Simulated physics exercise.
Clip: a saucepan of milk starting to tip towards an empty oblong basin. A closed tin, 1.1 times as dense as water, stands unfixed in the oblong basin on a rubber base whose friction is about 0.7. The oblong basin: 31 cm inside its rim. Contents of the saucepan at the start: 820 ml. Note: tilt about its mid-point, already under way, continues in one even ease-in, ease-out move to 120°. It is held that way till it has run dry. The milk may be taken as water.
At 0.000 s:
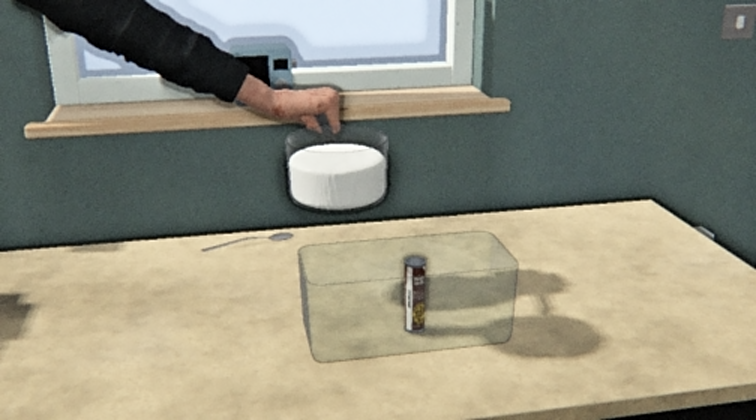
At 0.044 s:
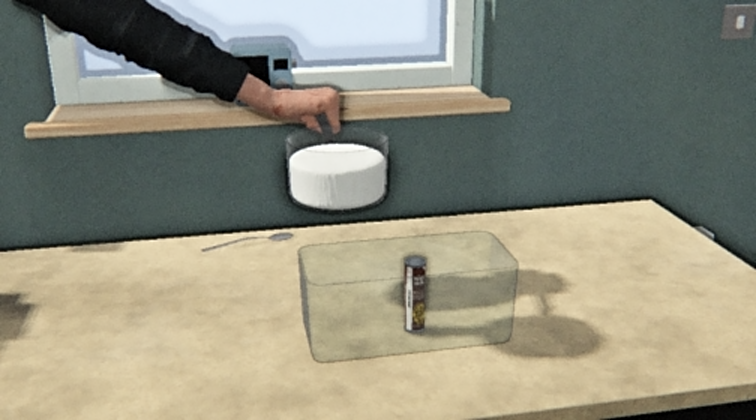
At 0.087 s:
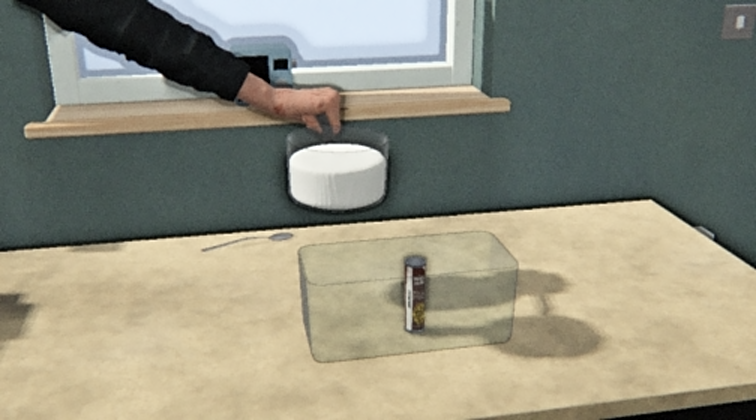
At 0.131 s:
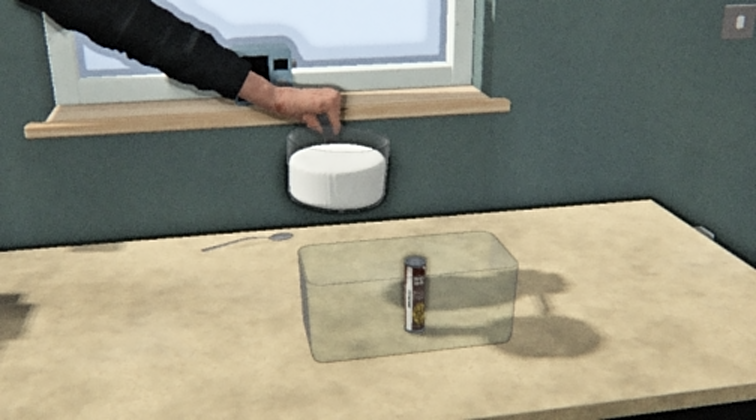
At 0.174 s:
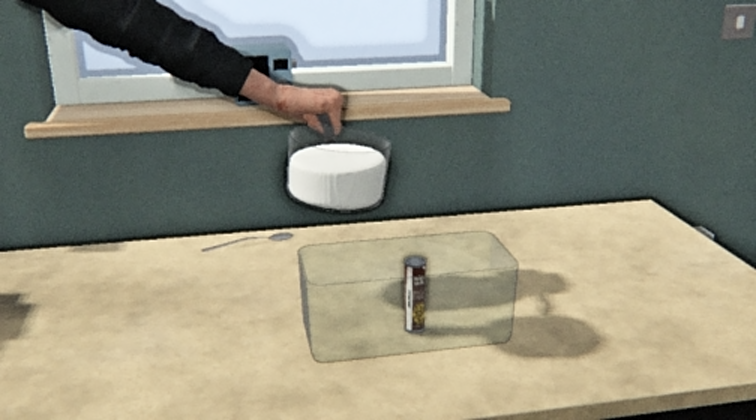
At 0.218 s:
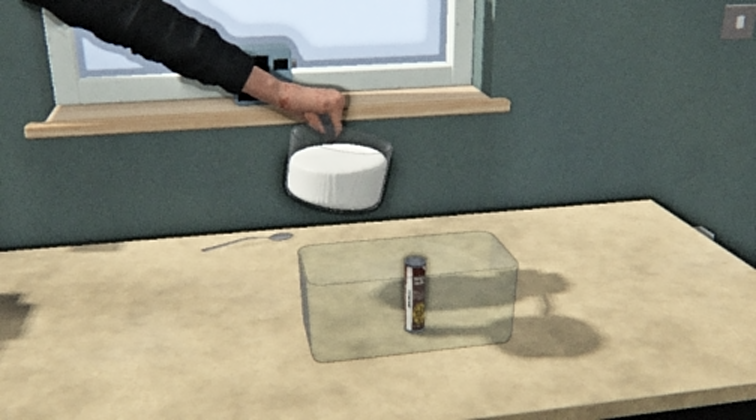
A clear pan of white liquid, held by a hand above and just behind an empty see-through basin with a small tin showing in it, stayed level at first, then tilted slightly to the right.
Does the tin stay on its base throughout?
Looks like it will stay erect.
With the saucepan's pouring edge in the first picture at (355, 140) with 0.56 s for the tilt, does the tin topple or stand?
It tumbles.
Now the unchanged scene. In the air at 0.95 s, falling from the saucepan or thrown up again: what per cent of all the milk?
Near 12 percent.
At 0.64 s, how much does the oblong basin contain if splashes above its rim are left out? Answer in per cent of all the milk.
About 5 per cent.
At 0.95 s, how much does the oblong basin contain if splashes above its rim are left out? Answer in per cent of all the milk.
It works out near 80 per cent.
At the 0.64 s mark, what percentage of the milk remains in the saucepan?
Around 66 in a hundred.
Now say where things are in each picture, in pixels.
Tilt 0°; pouring edge (386, 137); surface from (290, 160) to (383, 154); the oblong basin's rim runs from (303, 267) to (505, 249); the tin's top is at (415, 264), in the first frame.
Tilt 0°; pouring edge (386, 137); surface from (290, 160) to (383, 154), in the second frame.
Tilt 2°; pouring edge (386, 138); surface from (290, 160) to (383, 154), in the third frame.
Tilt 4°; pouring edge (387, 140); surface from (290, 159) to (384, 155), in the fourth frame.
Tilt 7°; pouring edge (389, 143); surface from (291, 160) to (384, 155), in the fifth frame.
Tilt 11°; pouring edge (390, 146); surface from (291, 160) to (385, 155), in the sixth frame.
By 0.64 s the tilt is 73° and 66 per cent is still to pour; the tin stands where it began.
By 0.95 s the tilt is 113° and 8 per cent is still to pour; the tin stands where it began.
By 1.28 s the tilt is 120° and 0 per cent is still to pour; the tin stands where it began.
By 1.63 s the tilt is 120° and 0 per cent is still to pour; the tin stands where it began.
At rest the tin stands where it began.
